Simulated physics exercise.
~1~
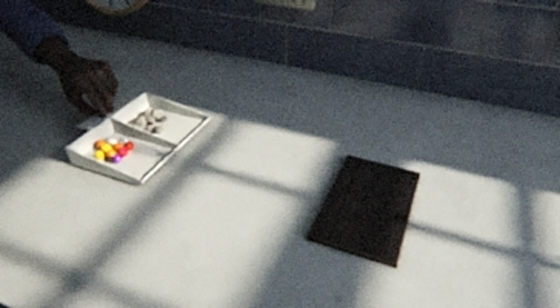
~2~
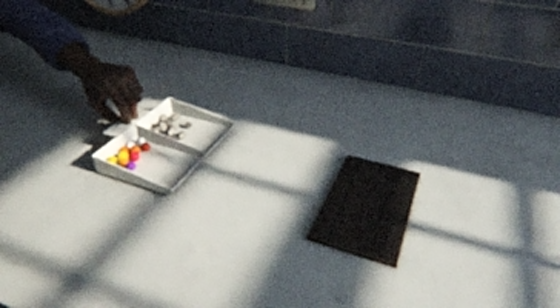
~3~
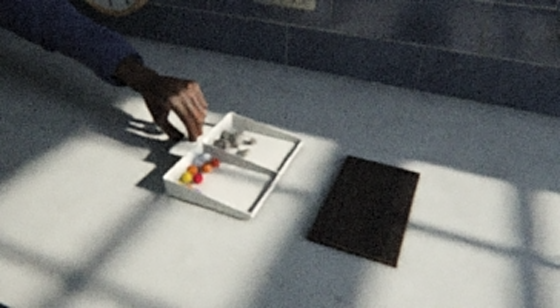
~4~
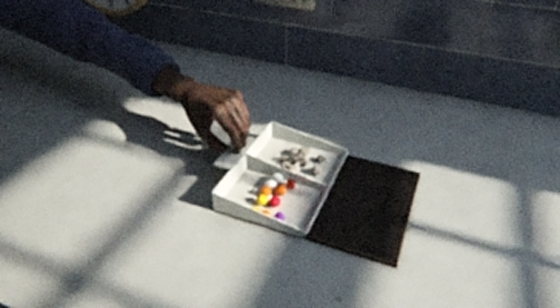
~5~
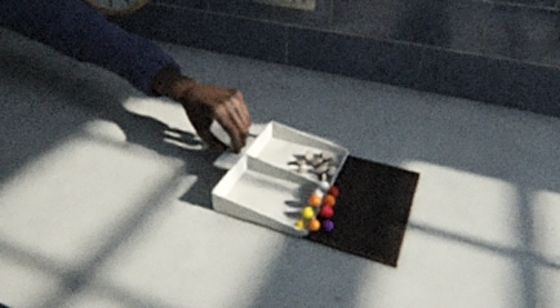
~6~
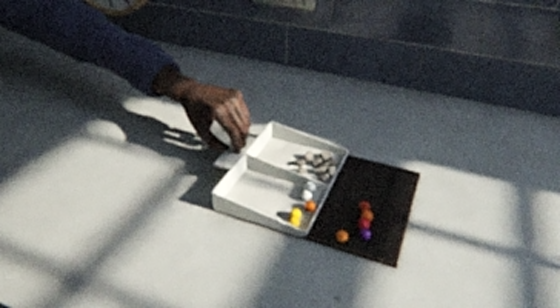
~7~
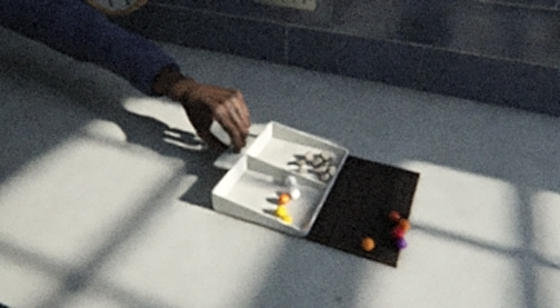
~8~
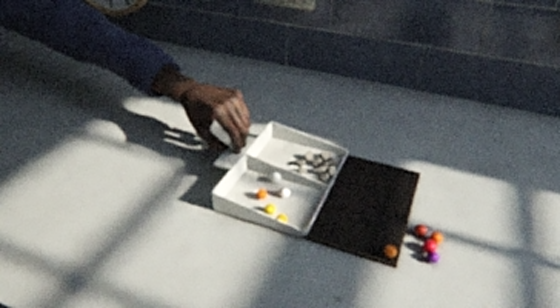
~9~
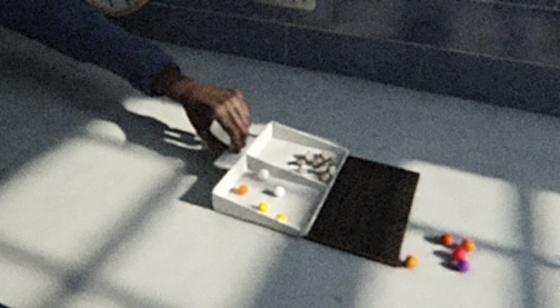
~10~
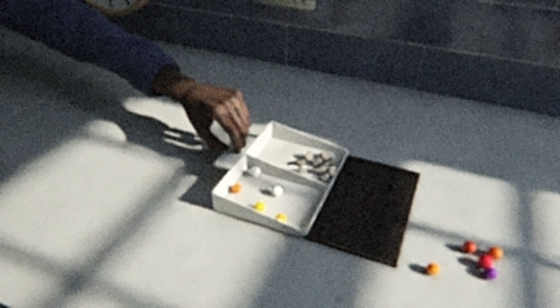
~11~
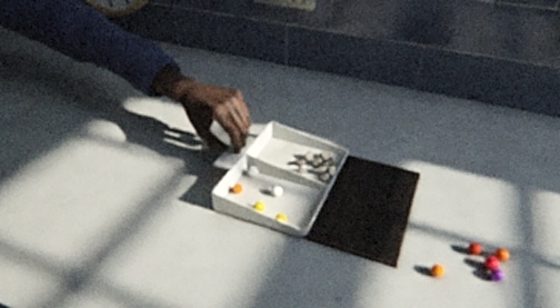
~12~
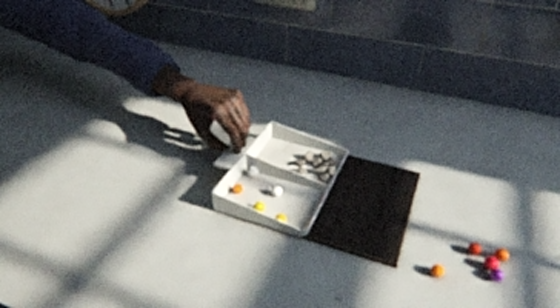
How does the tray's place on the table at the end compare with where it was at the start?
At the start the tray was on the left side of the table, well away from the dark board. By the end it was farther right and a little nearer the viewer, up against the board's left edge.
A white two-part tray, pushed by a hand, slid right across the table and stopped at a dark flat board. Some of the colourful balls rolled out over the board onto the table, while the others and the small grey pieces stayed inside.
